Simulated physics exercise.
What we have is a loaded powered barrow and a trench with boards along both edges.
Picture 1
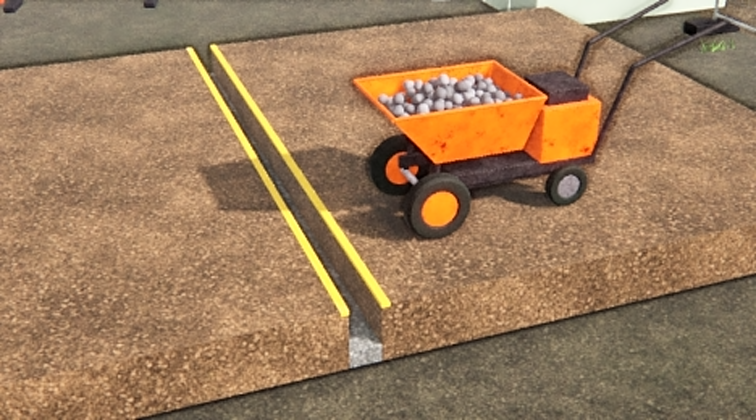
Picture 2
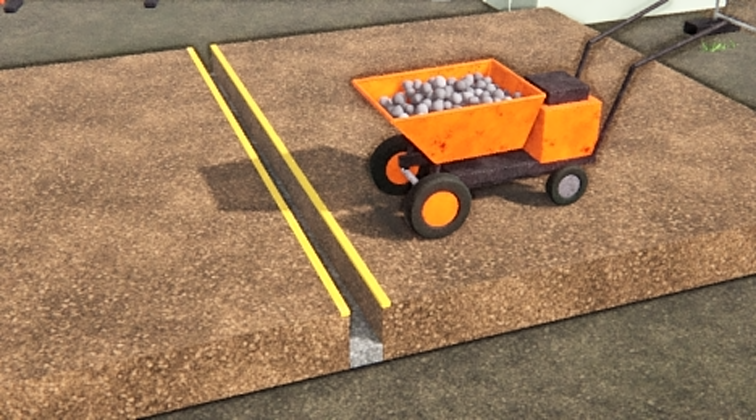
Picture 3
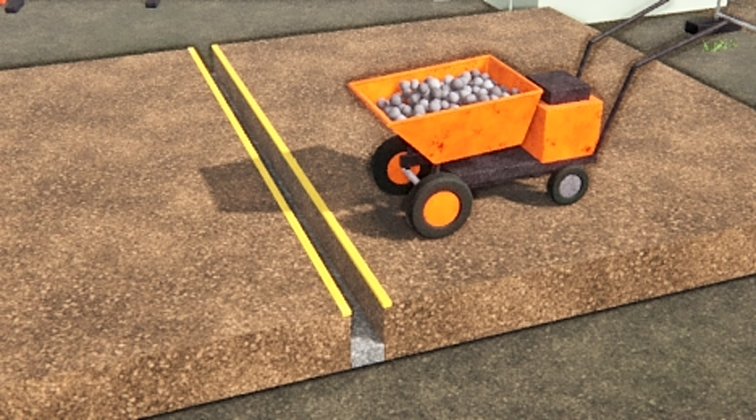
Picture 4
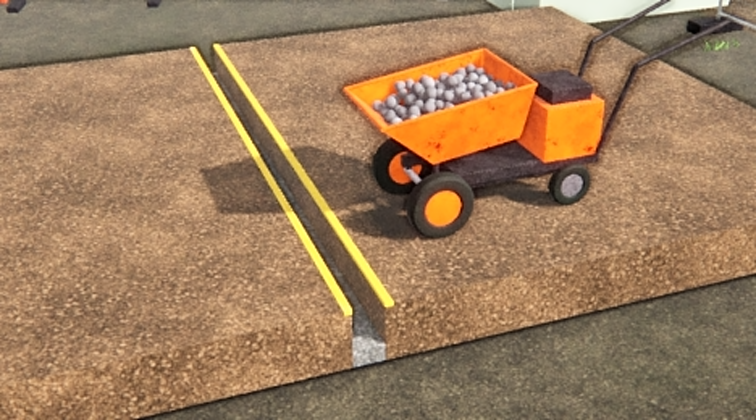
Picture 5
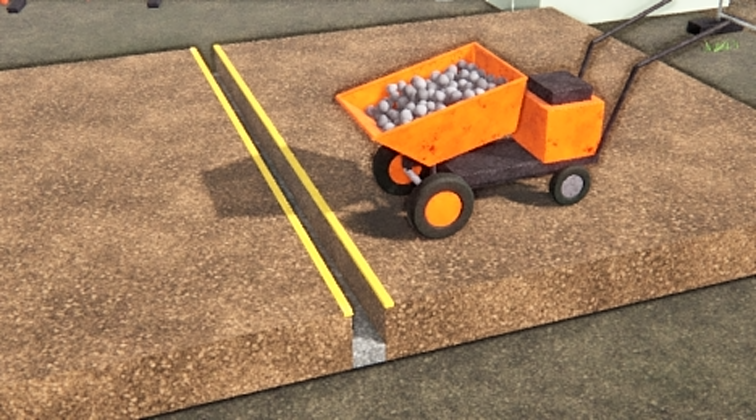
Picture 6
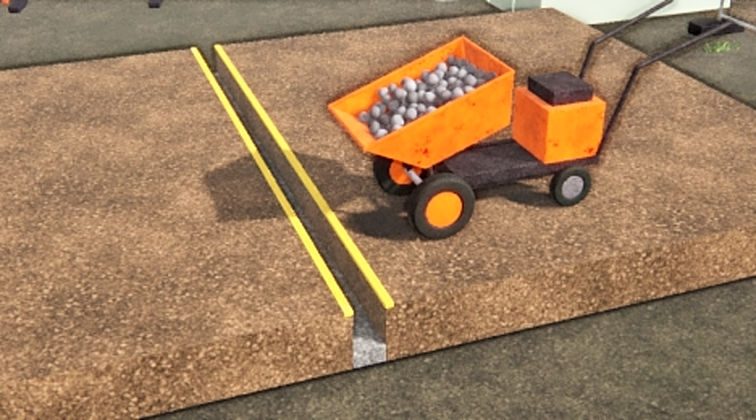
To begin with, an orange powered barrow loaded with round grey cobbles stands on brown ground, its skip level, to the right of a narrow trench edged with yellow boards. The skip then tilts forward gradually toward the left, its lip lowering and its back rising, while the wheels stay in place.
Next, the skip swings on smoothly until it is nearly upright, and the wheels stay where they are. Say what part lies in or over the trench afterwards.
The trench takes only the smaller part.
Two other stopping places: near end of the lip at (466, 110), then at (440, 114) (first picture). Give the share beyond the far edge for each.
The first gives 0 %, the second 10 %.
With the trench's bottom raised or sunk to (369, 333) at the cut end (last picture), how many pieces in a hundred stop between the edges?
About 10 per cent.
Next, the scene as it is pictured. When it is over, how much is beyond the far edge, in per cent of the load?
Roughly 50 in a hundred.
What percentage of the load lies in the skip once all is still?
Close to 30 per cent.
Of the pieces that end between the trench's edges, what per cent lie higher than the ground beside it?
Roughly 0 in a hundred.
Just after the last frame, skip tipped steeply; every one in the skip.
A moment on, skip tipped right over; roughly two thirds in the skip; about a tenth in or heaped over the trench; roughly a quarter beyond it; just a few falling.
Further on, skip tipped right over; roughly a third in the skip; roughly a quarter in or heaped over the trench; roughly half beyond it.
When it is over, skip tipped right over; roughly a quarter in the skip; roughly a quarter in or heaped over the trench; roughly half beyond it.
